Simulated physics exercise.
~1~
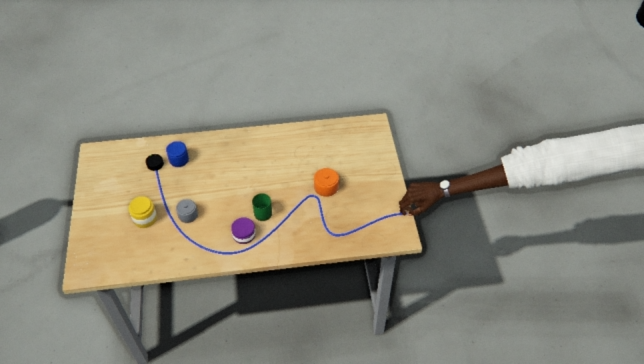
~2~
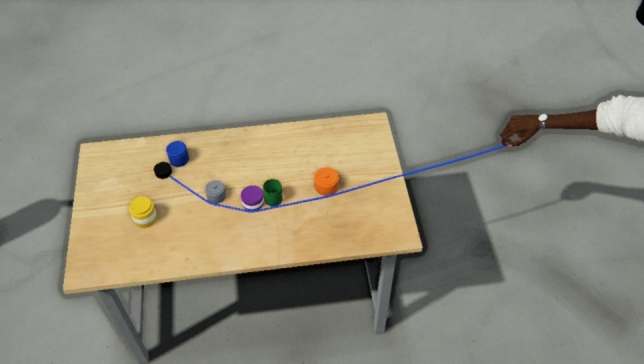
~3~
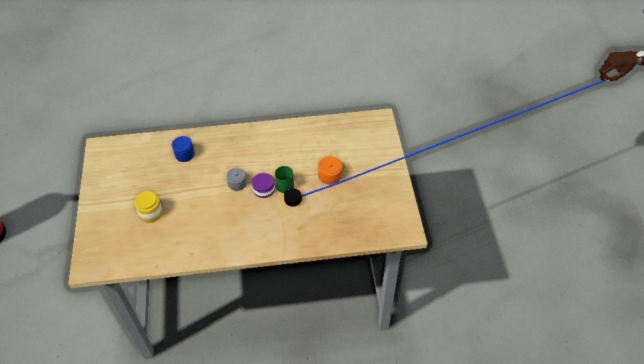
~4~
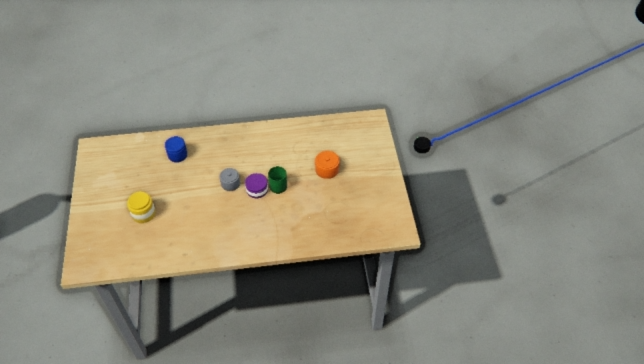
At the start, a hand at the right edge of a wooden table holds a blue cord that winds among six small round containers to a black disc at the upper left. The hand draws away to the right, and the tightening cord sweeps the grey, purple and green containers up and rightwards. The black disc then slides across the table to just below the green one, while the orange pot shifts slightly upward. Finally the disc passes the right edge, still on the taut cord, leaving the grey, purple and green containers grouped mid-table, with the blue and yellow ones still at left.
